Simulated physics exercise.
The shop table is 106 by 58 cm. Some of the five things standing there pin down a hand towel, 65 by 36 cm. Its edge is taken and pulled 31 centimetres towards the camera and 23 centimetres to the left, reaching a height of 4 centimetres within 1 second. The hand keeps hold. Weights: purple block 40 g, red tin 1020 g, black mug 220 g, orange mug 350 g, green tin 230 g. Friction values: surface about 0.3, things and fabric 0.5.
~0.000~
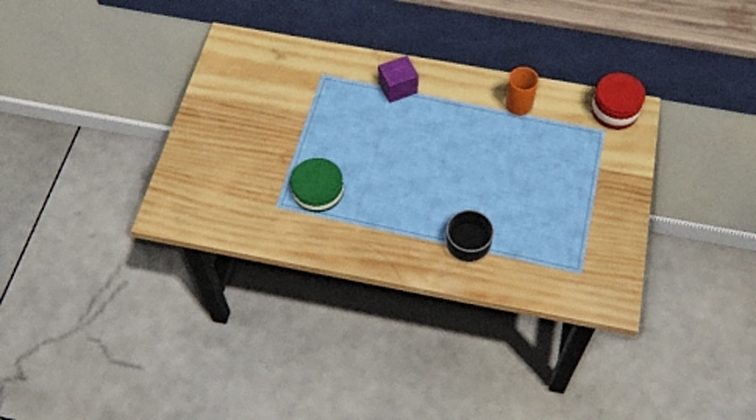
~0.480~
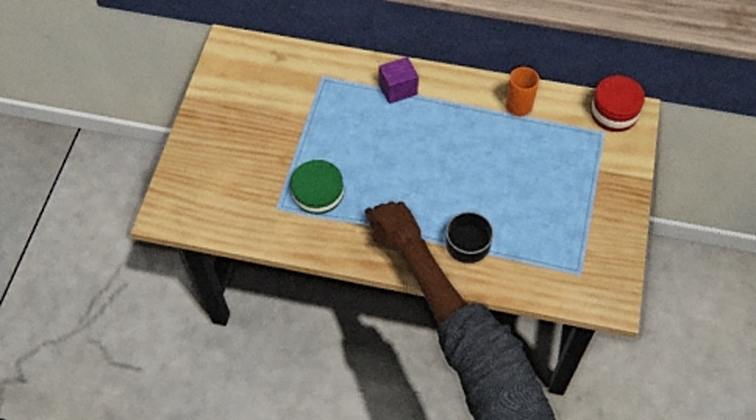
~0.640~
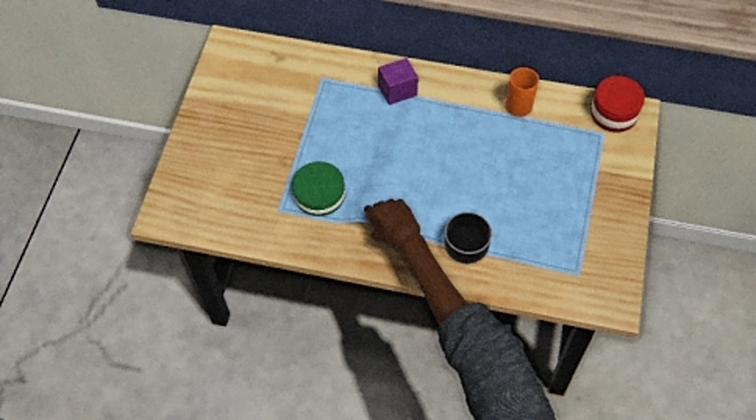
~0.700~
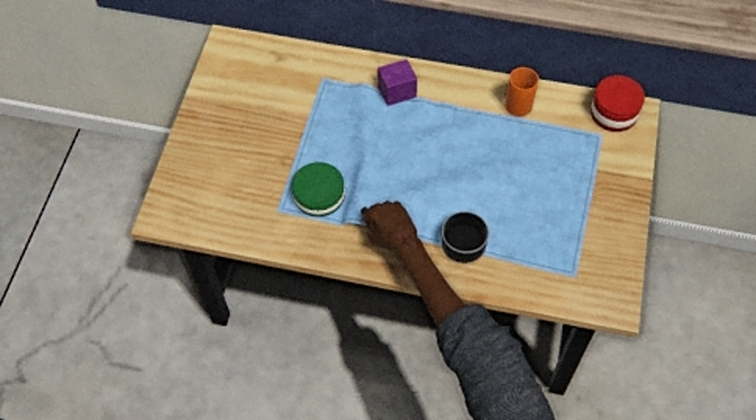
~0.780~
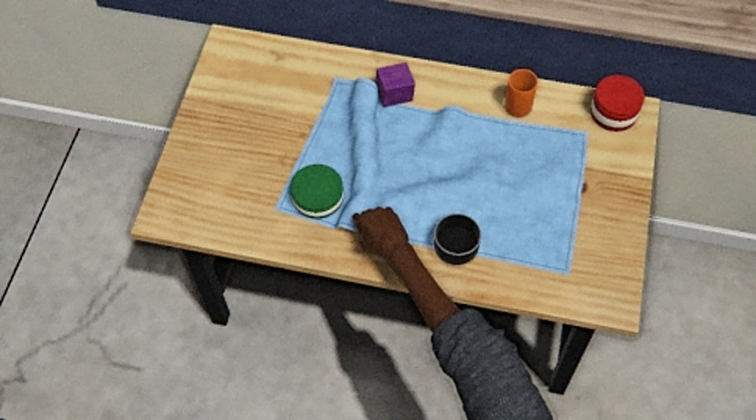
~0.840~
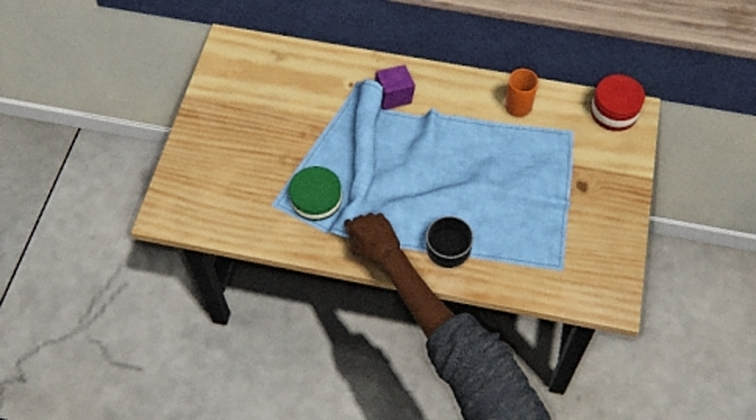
A hand pulling a blue hand towel leftward across a wooden table, bunching it beside a green tin and shifting a black mug.
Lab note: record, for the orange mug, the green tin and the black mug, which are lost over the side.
Recorded: Orange mug left on top; green tin lost over the side; black mug lost over the side.
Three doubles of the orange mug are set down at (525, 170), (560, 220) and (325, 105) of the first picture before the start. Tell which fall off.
By position: On, off, on.
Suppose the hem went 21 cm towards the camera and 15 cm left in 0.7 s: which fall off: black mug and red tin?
Result - black mug: Gone, red tin: Still on top.
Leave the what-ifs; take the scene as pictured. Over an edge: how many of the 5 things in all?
I make it 2.
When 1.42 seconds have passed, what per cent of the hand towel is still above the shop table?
Roughly 45%.
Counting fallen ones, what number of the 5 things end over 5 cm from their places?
2 in all.
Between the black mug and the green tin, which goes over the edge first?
That's the black one.
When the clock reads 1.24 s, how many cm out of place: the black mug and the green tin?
Black mug 25 cm, green tin 20 cm.
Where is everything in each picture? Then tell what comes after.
The first picture shows orange mug (524, 79); green tin (317, 179); black mug (470, 230); hand towel corners (276, 207) (323, 75) (581, 274).
The second picture shows orange mug (524, 79); hand towel corners (276, 209) (322, 77); grip (375, 227).
The third picture shows green tin (318, 183); hand towel corners (278, 211) (322, 78); grip (374, 224).
The fourth picture shows black mug (465, 232); hand towel corners (277, 211) (323, 79); grip (371, 226).
The fifth picture shows purple block (395, 76); black mug (458, 234); green tin (317, 186); hand towel corners (275, 209) (335, 78); grip (362, 232).
The sixth picture shows orange mug (524, 80); green tin (315, 188); black mug (450, 236); hand towel corners (272, 205) (356, 83) (573, 131) (563, 271); grip (354, 238).
By 1.0 s, 100 % of the hand towel is still over the top; black mug 13 cm off its start, green tin 7 cm off its start, purple block 3 cm off its start.
By 1.2 s, 75 % of the hand towel is still over the top; black mug 25 cm off its start, green tin 18 cm off its start, purple block 3 cm off its start.
By 1.4 s, 45 % of the hand towel is still over the top; black mug over the edge, green tin 29 cm off its start at (224, 290), purple block 3 cm off its start at (393, 82).
By 1.6 s, 30 % of the hand towel is still over the top; green tin over the edge, black mug over the edge, purple block 3 cm off its start.
By 3.2 s, 15 % of the hand towel is still over the top; green tin over the edge, black mug over the edge, orange mug 0 cm off its start at (524, 81), purple block 3 cm off its start at (393, 82).
